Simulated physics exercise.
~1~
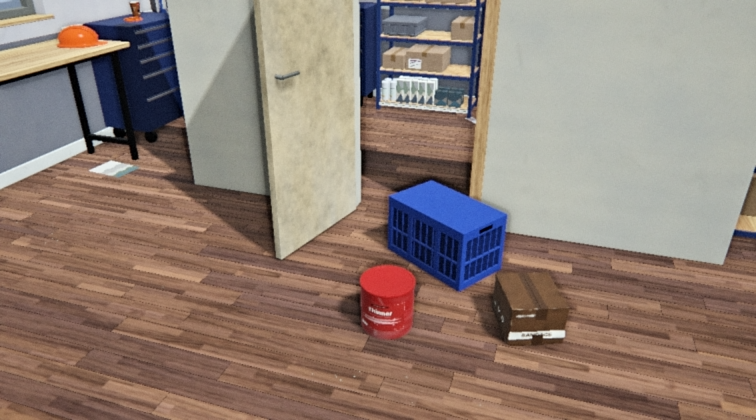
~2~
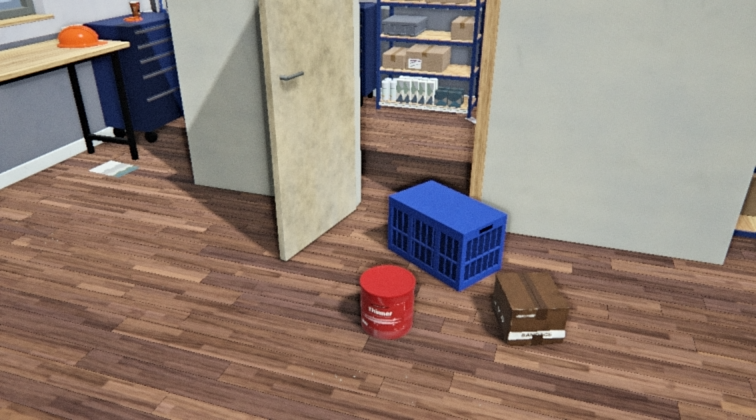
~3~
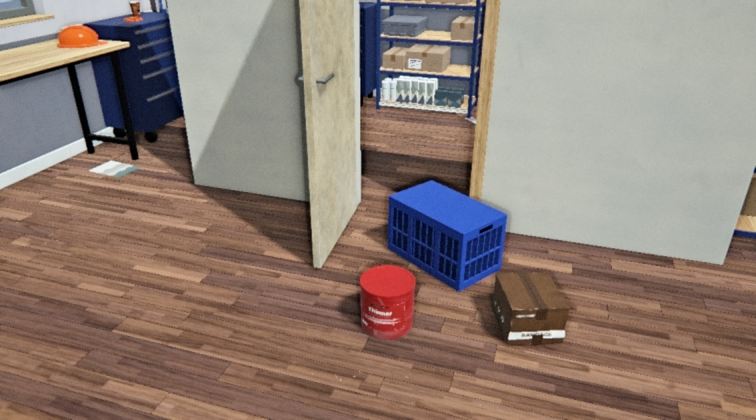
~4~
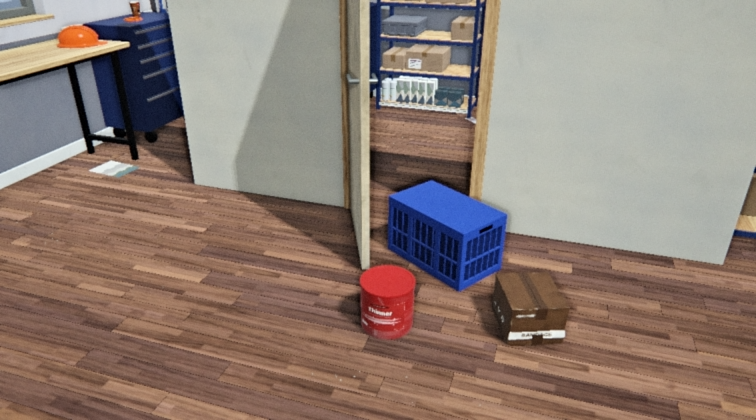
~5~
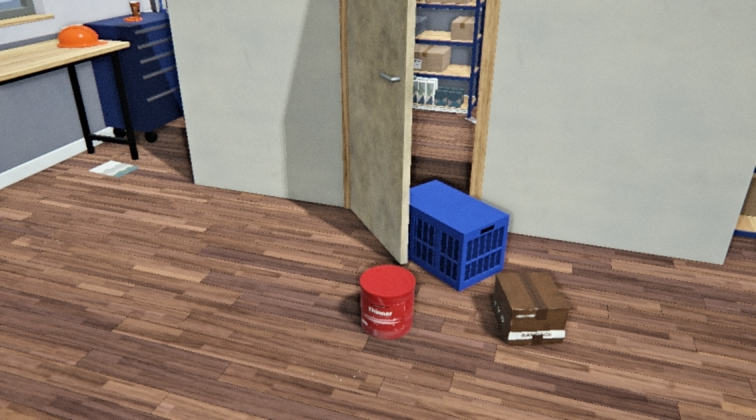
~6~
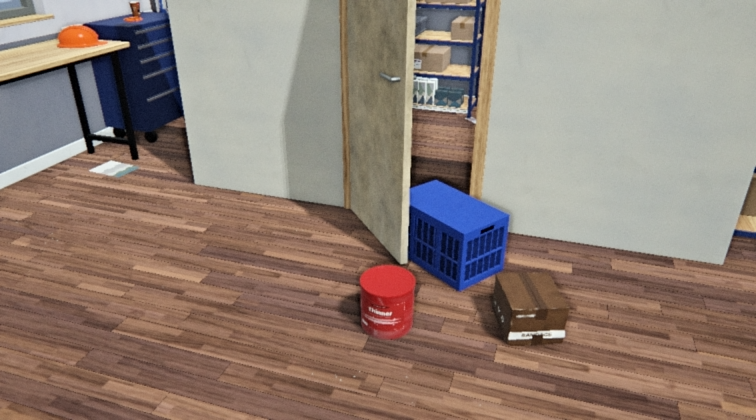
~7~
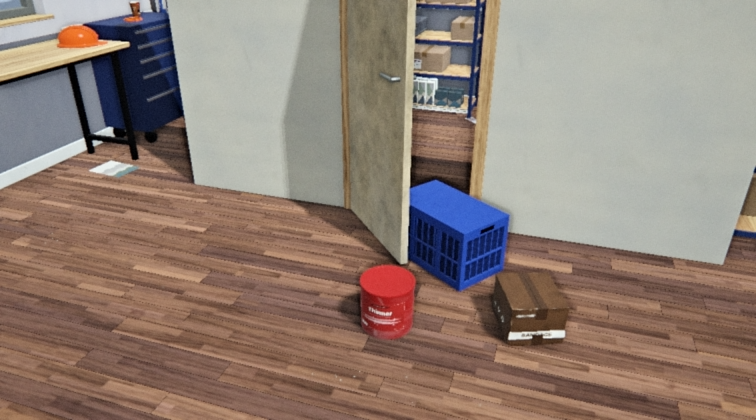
At the start, a door stands wide open in a pale wall, with storage shelves visible through the doorway and a blue crate, a red bucket and a brown cardboard box on the wooden floor nearby. After barely moving at first, the door swings to the right towards its frame, with nobody in view. It turns edge-on as it passes behind the red bucket, then comes round to the blue crate in the doorway. There it stops against the crate, still partly open. It stays at rest there, while the crate, bucket and box remain in place.
